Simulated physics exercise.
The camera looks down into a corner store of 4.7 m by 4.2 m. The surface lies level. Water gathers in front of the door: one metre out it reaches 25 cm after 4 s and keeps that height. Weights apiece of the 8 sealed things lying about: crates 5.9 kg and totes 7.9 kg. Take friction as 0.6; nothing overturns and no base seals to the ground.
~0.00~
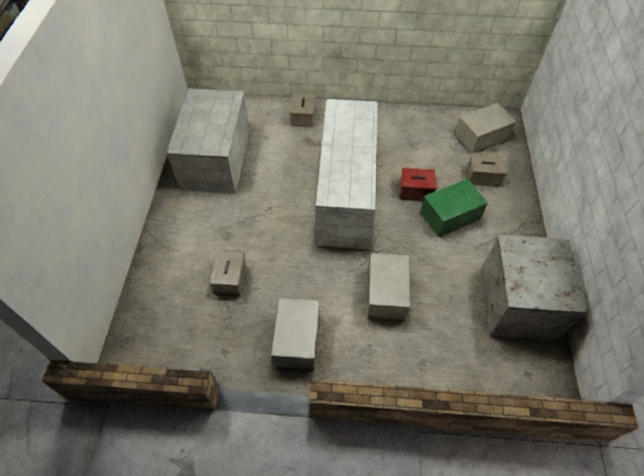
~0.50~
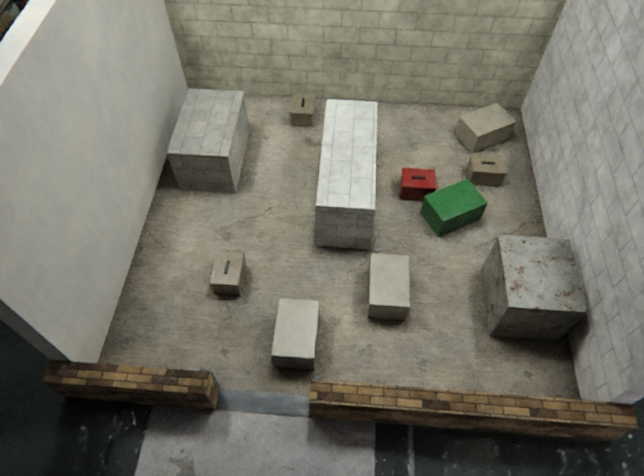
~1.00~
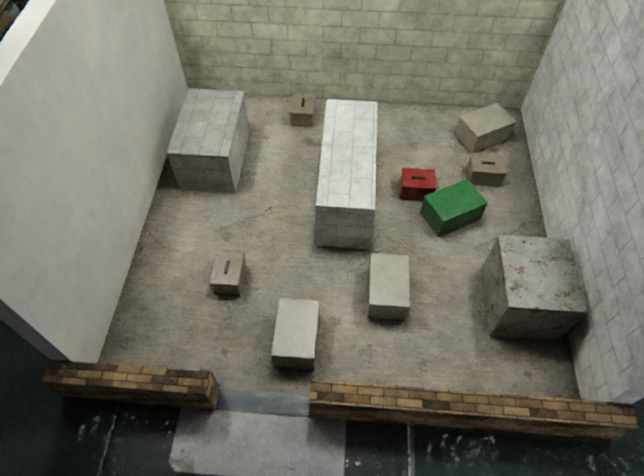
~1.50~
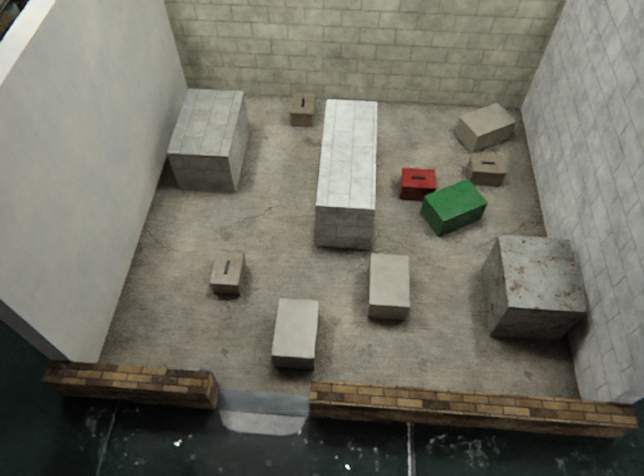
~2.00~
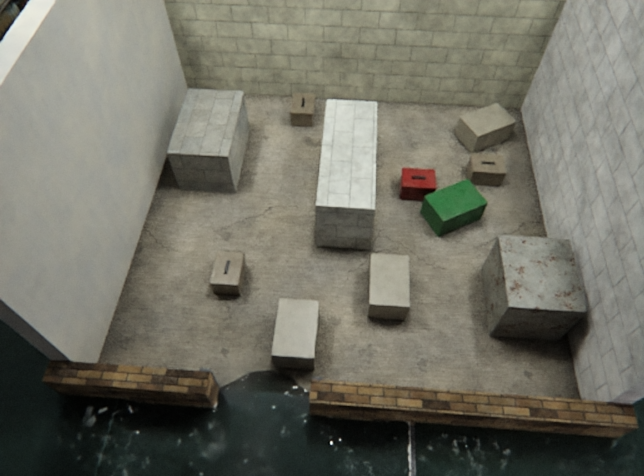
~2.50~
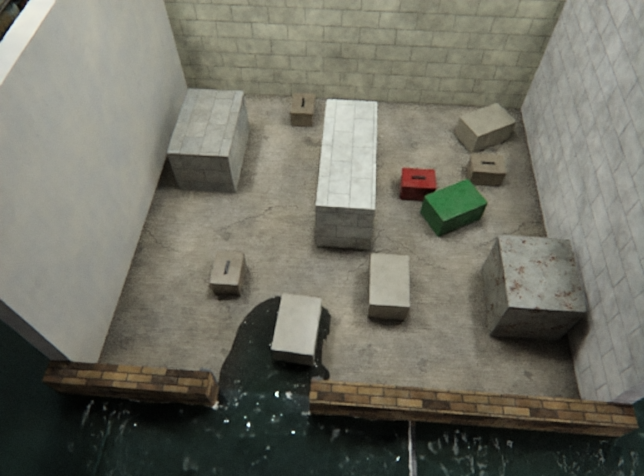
We see a walled store from above, holding a green crate, a red tote and several grey blocks, as dark water spreads outside the low brick wall, then enters through the doorway and surrounds the nearest block; nothing inside shifts.
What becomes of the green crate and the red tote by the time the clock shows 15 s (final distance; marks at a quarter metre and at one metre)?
Green crate slides a little; red tote ends far away.
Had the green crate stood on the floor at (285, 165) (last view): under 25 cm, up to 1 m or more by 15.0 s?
It travels far.
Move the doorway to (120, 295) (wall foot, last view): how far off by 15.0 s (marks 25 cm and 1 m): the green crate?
In that case the green crate gets carried off.
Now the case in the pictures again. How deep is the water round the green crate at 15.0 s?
About 12 cm.
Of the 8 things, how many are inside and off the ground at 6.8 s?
I count 4.
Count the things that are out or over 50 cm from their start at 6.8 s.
By then 3.
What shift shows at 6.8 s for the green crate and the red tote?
About 20 and 0 cm.
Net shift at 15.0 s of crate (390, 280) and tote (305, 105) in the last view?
In turn: 60 cm, 120 cm.
After 3.5 s the green crate is near (456, 199), 0.0 m from its start, aground; the red tote is near (419, 178), 0.0 m from its start, aground; 0 afloat.
After 6.8 s the green crate is near (472, 193), 0.2 m from its start, aground; the red tote is near (419, 178), 0.0 m from its start, aground; 4 afloat.
After 11.0 s the green crate is near (524, 176), 0.9 m from its start, afloat; the red tote is near (412, 187), 0.2 m from its start, afloat; 8 afloat.
After 15.0 s the green crate is near (392, 185), 0.7 m from its start, afloat; the red tote is near (487, 383), 2.5 m from its start, afloat; 8 afloat.
